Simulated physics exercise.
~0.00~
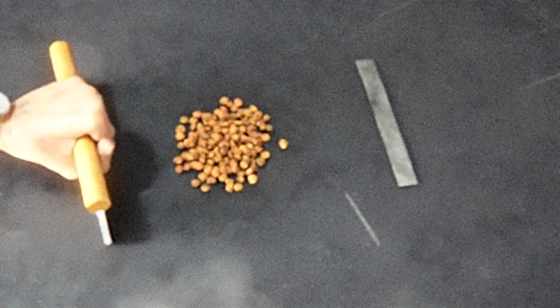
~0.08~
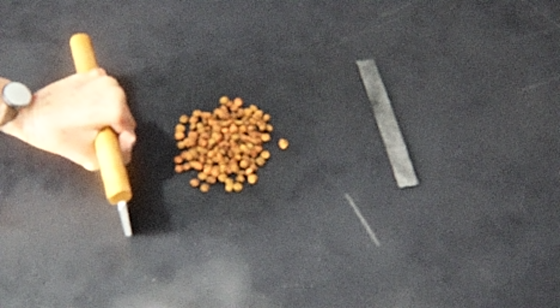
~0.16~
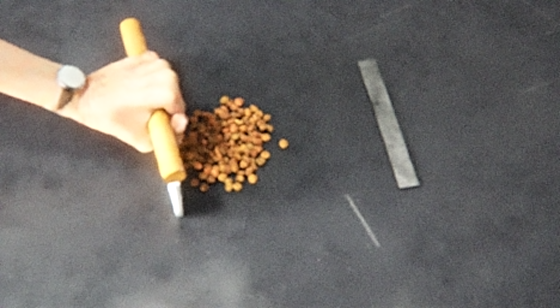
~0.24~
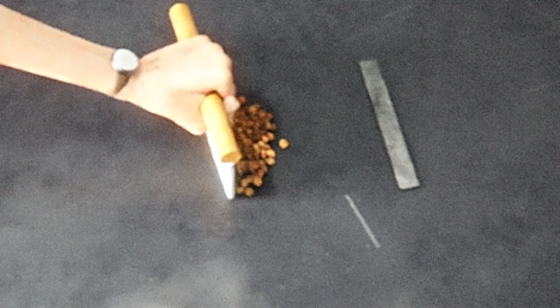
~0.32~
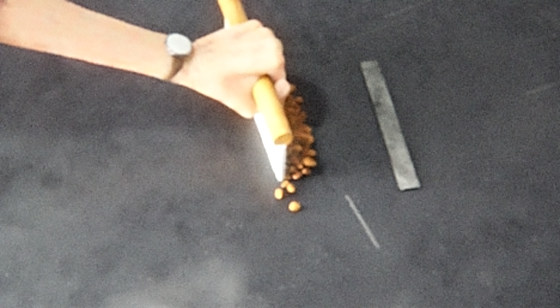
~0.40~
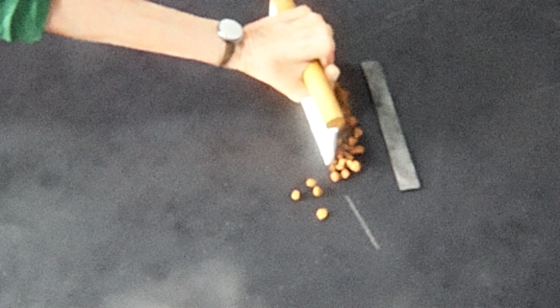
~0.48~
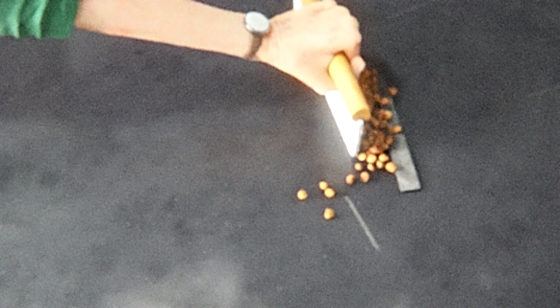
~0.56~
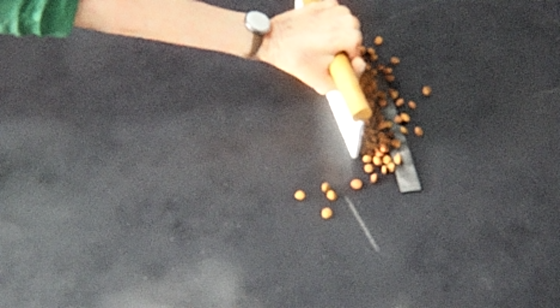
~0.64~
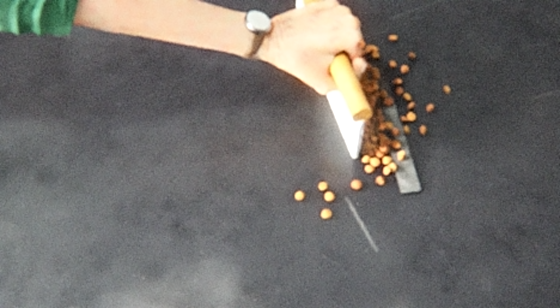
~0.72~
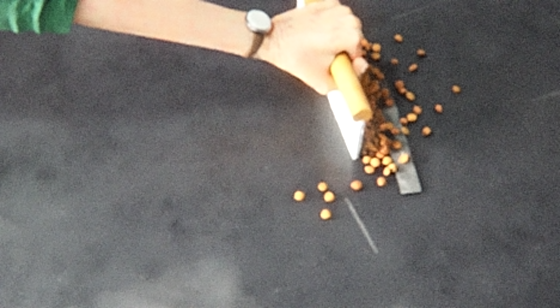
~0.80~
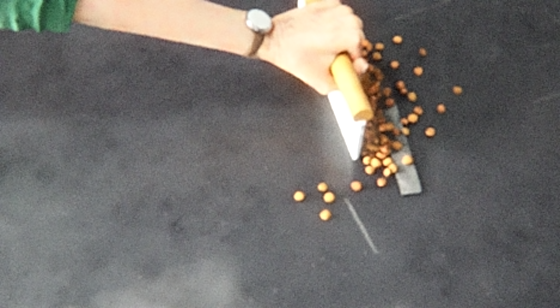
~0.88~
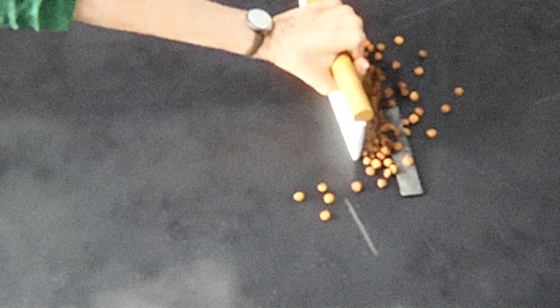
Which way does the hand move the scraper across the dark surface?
The hand moves the scraper to the right, pushing the brown pellets toward the grey strip.
On a dark surface, a hand pushes brown pellets against a strip, scattering some beyond it.
